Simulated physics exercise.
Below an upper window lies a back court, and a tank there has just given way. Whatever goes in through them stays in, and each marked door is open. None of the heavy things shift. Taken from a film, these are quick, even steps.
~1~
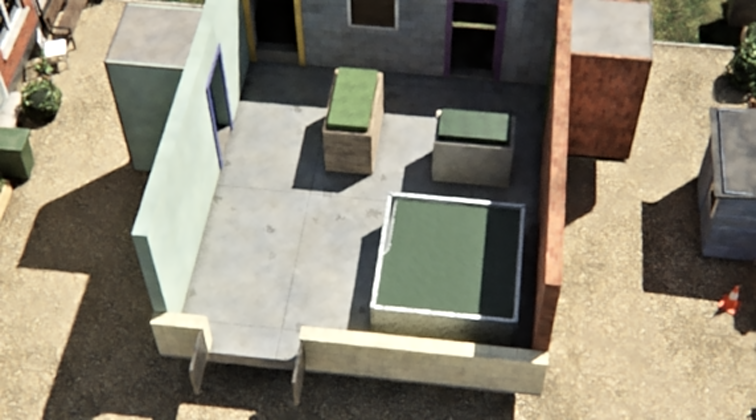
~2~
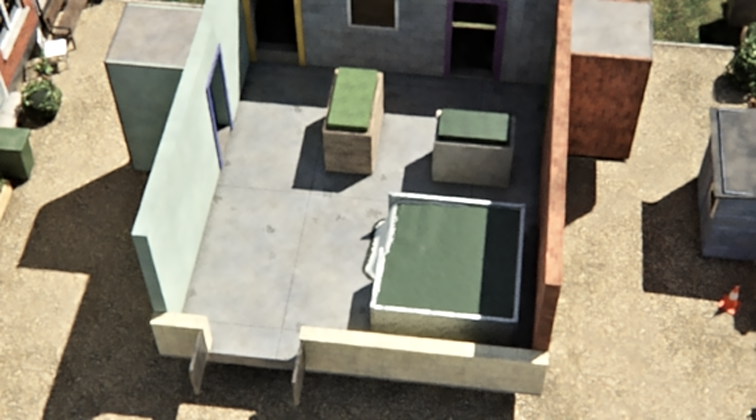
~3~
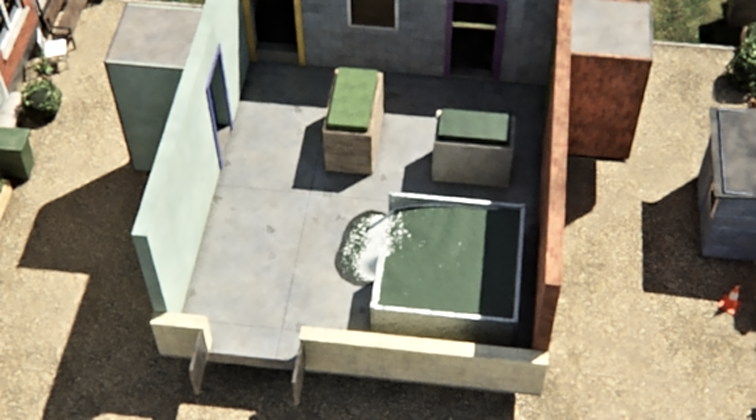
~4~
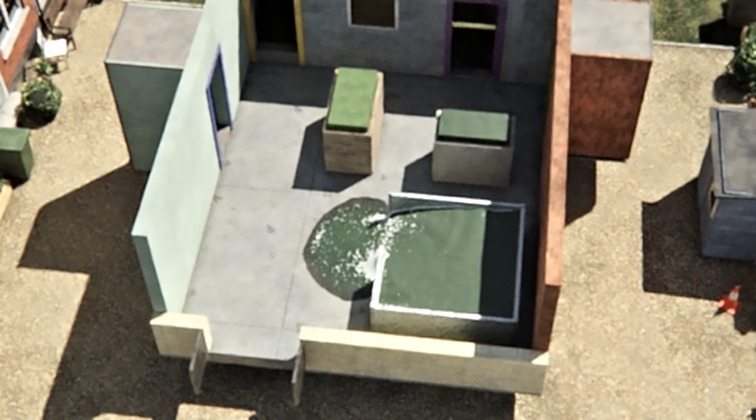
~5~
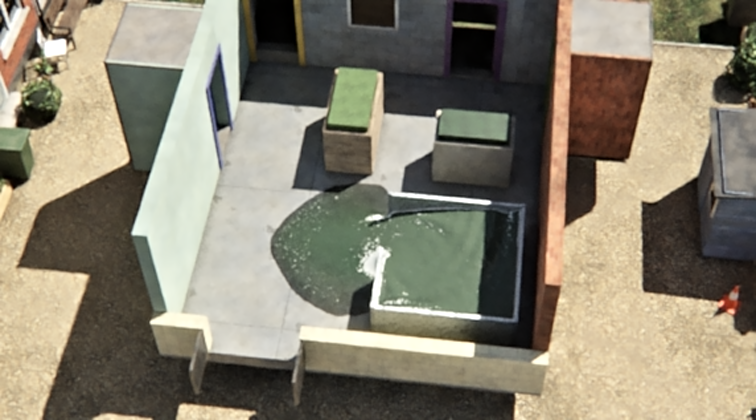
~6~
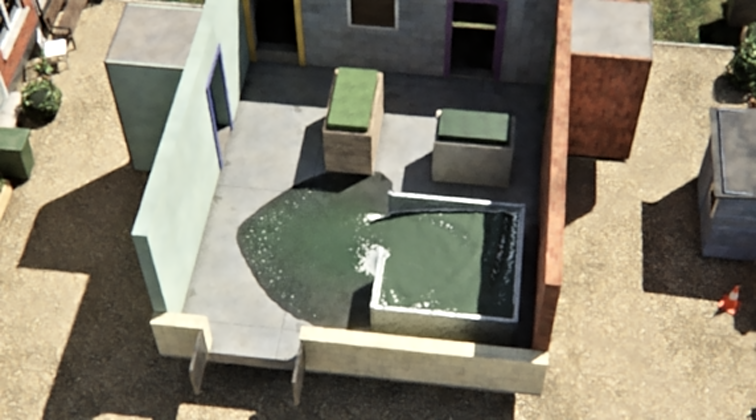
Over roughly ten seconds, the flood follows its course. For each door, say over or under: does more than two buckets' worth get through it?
Green door: Too much gets in there; blue door: Too much gets in there; yellow door: Not too much gets in there; purple door: Not too much gets in there.
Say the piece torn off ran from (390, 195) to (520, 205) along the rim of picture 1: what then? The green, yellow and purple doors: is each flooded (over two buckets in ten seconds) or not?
Result: Green door tops it, yellow door misses it, purple door tops it.
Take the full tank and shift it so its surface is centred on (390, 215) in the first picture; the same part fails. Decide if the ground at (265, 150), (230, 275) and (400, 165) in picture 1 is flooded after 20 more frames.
Check in sequence: Soaked through, soaked through, still parched.
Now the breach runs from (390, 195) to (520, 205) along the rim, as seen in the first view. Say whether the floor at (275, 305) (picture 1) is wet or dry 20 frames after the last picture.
Answer: Clear.
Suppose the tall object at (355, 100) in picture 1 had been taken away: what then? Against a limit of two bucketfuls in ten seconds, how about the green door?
Without it, I'd expect the green to cross the threshold.
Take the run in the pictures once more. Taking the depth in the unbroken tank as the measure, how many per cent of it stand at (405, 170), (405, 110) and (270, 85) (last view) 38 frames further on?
Some 2, 6 and 25 in a hundred.
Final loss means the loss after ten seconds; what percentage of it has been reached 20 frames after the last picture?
My reading is about 20 per cent.
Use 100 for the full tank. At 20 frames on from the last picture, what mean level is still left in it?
I'd put it near 44 per cent.
A moment on, water covers 40 % of the floor; the green door not reached, the blue door wet at the sill, nothing in, the yellow door not reached, the purple door not reached.
Next, water covers 45 % of the floor; the green door not reached, the blue door under two buckets in, the yellow door not reached, the purple door not reached.
Then, water covers 55 % of the floor; the green door not reached, the blue door over two buckets in, the yellow door wet at the sill, nothing in, the purple door not reached.
Later, water covers 85 % of the floor; the green door under two buckets in, the blue door far over two buckets in, the yellow door under two buckets in, the purple door wet at the sill, nothing in.
In the end, water covers 100 % of the floor; the green door far over two buckets in, the blue door far over two buckets in, the yellow door under two buckets in, the purple door wet at the sill, nothing in.
